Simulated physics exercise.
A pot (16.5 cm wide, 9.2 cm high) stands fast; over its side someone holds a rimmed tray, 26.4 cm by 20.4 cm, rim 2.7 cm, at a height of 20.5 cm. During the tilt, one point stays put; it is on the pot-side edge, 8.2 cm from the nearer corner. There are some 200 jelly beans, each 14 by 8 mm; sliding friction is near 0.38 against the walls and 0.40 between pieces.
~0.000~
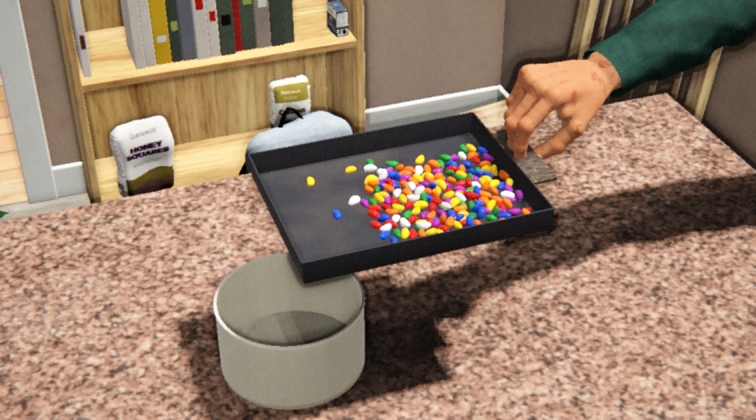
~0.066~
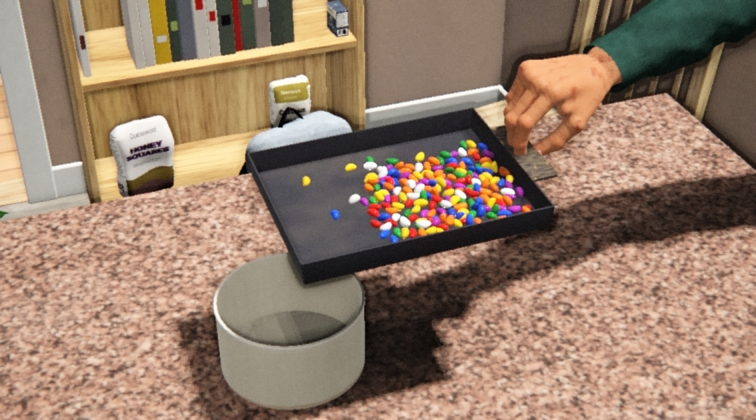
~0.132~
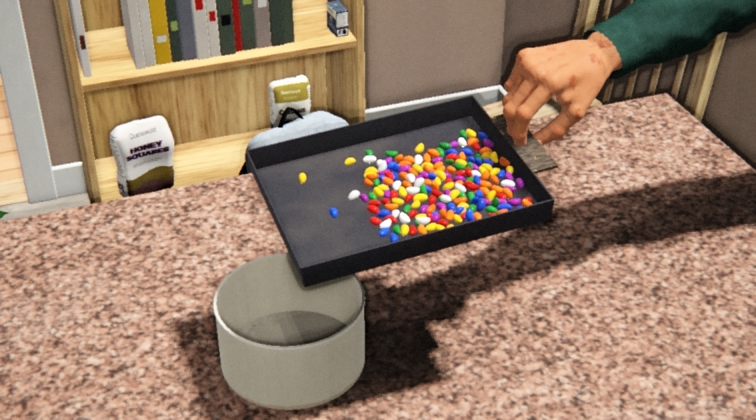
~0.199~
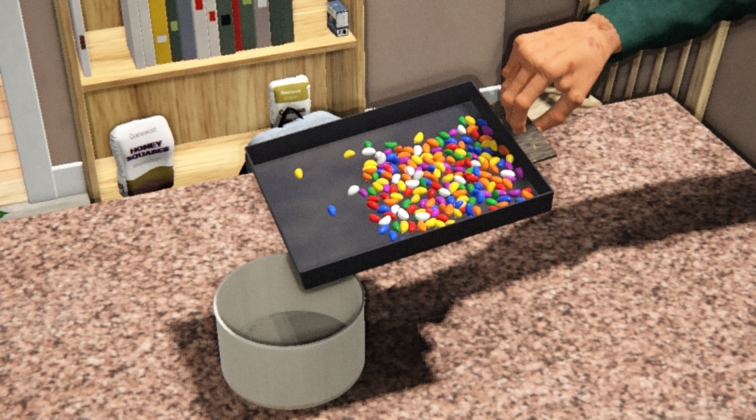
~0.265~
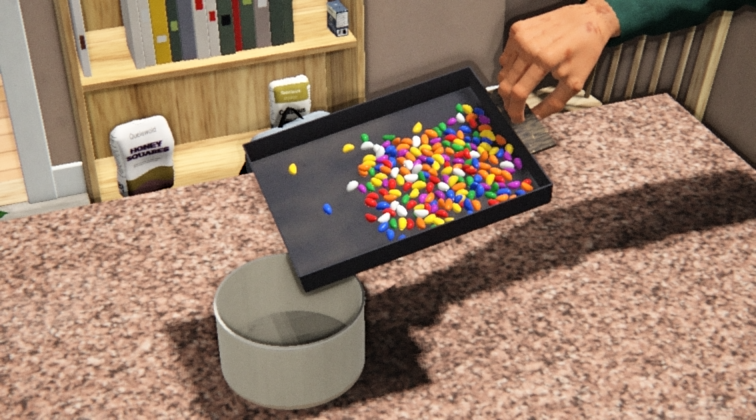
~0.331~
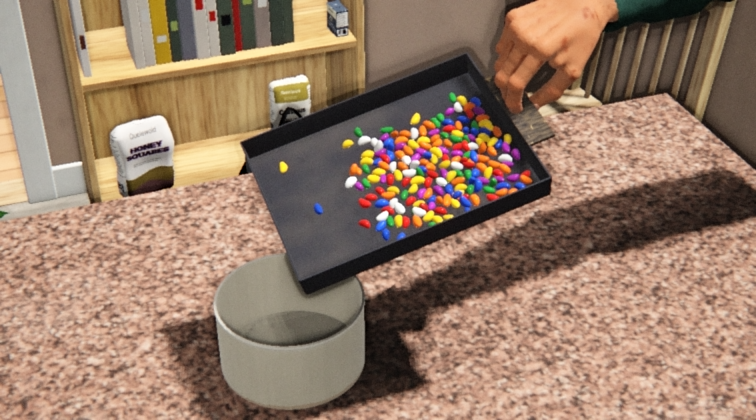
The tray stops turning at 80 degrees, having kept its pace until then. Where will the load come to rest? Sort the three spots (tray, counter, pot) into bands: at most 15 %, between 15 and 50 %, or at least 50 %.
Left on the tray: 15 to 50 %; counter: 50 % or more; pot: Up to 15 %.
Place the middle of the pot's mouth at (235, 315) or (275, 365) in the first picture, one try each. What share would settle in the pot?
In order, about 0 and about 65 per cent.
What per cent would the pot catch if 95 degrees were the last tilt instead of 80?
In that case, near 0 percent.
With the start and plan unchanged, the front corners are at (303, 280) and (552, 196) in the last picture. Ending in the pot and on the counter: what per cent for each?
Pot 0 % / counter 75 %.
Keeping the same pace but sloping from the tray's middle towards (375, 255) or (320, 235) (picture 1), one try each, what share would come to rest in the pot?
Estimate: Some 0 % and some 5 % respectively.
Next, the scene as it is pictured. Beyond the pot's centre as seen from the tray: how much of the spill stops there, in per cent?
About 80 %.
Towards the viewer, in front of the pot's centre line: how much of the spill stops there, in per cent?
Some 100 per cent.
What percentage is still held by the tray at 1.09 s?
I'd put it at roughly 95 per cent.
After 0.78 s, tilt 47 degrees; the tray holds 100 %, the pot 0 %.
After 1.09 s, tilt 68 degrees; the tray holds 95 %, the pot 0 %.
After 1.49 s, tilt 80 degrees; the tray holds 55 %, the pot 0 %.
In the end, at 3.2 s, tray 20 %, counter 75 %, pot 0 %.
